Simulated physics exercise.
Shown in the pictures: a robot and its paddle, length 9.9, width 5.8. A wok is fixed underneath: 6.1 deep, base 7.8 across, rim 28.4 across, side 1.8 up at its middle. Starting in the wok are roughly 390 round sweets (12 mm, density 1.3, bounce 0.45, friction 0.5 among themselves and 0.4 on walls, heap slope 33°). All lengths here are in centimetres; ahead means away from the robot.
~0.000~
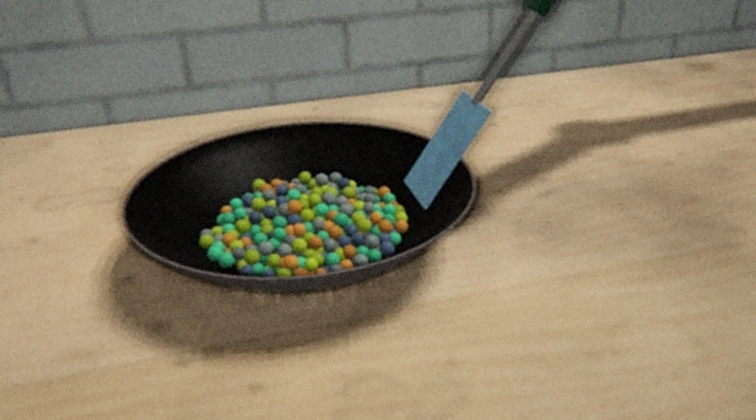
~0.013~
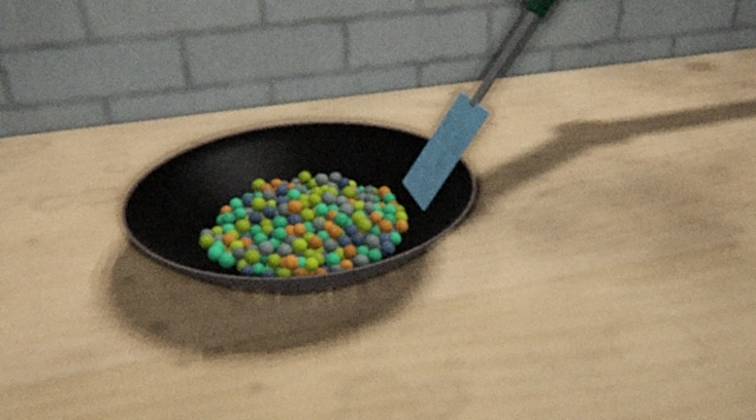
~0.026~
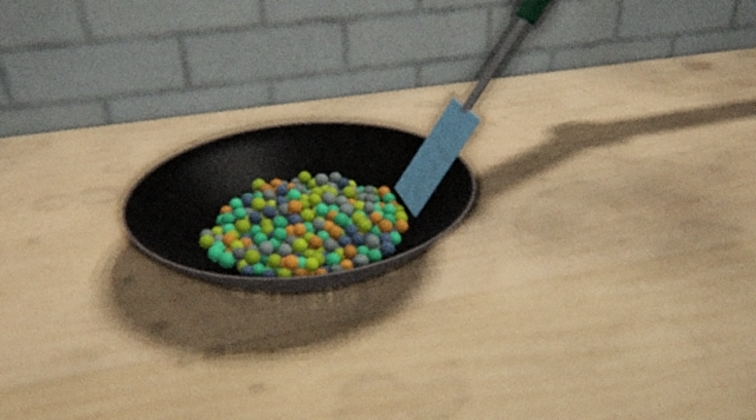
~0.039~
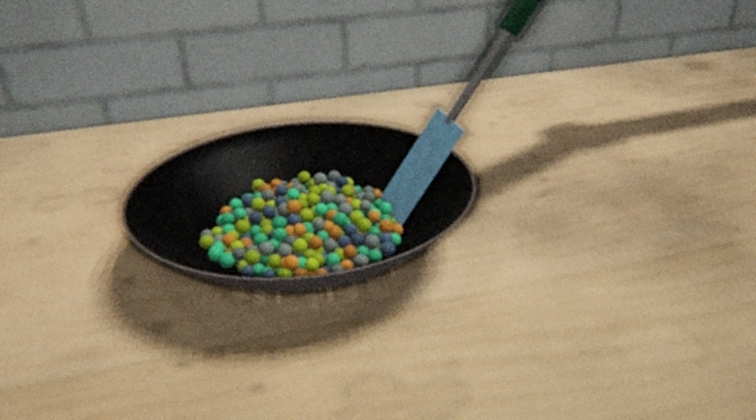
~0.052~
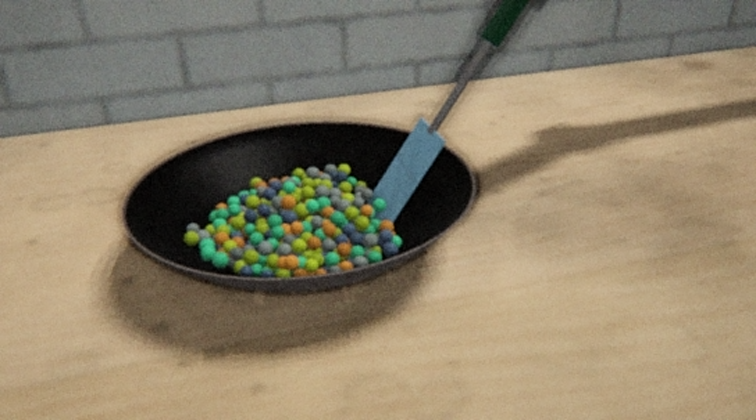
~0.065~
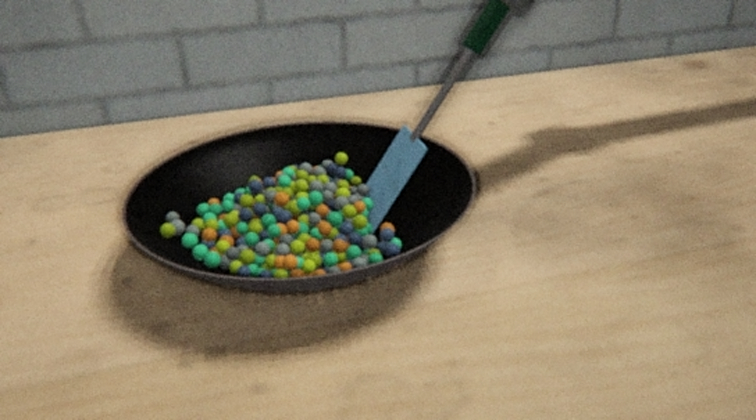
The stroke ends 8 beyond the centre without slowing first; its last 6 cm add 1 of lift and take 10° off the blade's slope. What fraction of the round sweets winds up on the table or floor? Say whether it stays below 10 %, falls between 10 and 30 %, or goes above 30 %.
It falls between 10 and 30 %.
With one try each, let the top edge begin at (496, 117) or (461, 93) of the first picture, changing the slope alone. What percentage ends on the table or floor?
Some 15 and 25 per cent.
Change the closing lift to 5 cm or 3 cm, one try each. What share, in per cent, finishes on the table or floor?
I'd say close to 20 percent for the first and close to 25 percent for the second.
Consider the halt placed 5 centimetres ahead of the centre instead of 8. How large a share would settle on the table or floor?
Then around 5 per cent.
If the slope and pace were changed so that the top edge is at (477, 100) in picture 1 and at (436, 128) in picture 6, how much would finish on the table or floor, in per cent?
I'd put it at roughly 10 per cent.
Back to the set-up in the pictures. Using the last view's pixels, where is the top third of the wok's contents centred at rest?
Look near (206, 223).
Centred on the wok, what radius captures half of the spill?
Looks like roughly 28 centimetres to me.
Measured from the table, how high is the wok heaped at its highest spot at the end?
5.5 cm.
By 0.10 s, sloping 55°, highest piece 8 above the table; 386 in the wok.
By 0.13 s, sloping 52°, highest piece 10 above the table; 382 in the wok, 4 on the blade or in flight.
By 0.35 s, sloping 45°, highest piece 9 above the table; 304 in the wok, 34 on the table or floor, 48 on the blade or in flight.
By 1.40 s, sloping 45°, highest piece 5 above the table; 304 in the wok, 82 on the table or floor.
Final count, 304 in the wok, 82 on the table or floor. That is 21 % on the table or floor.
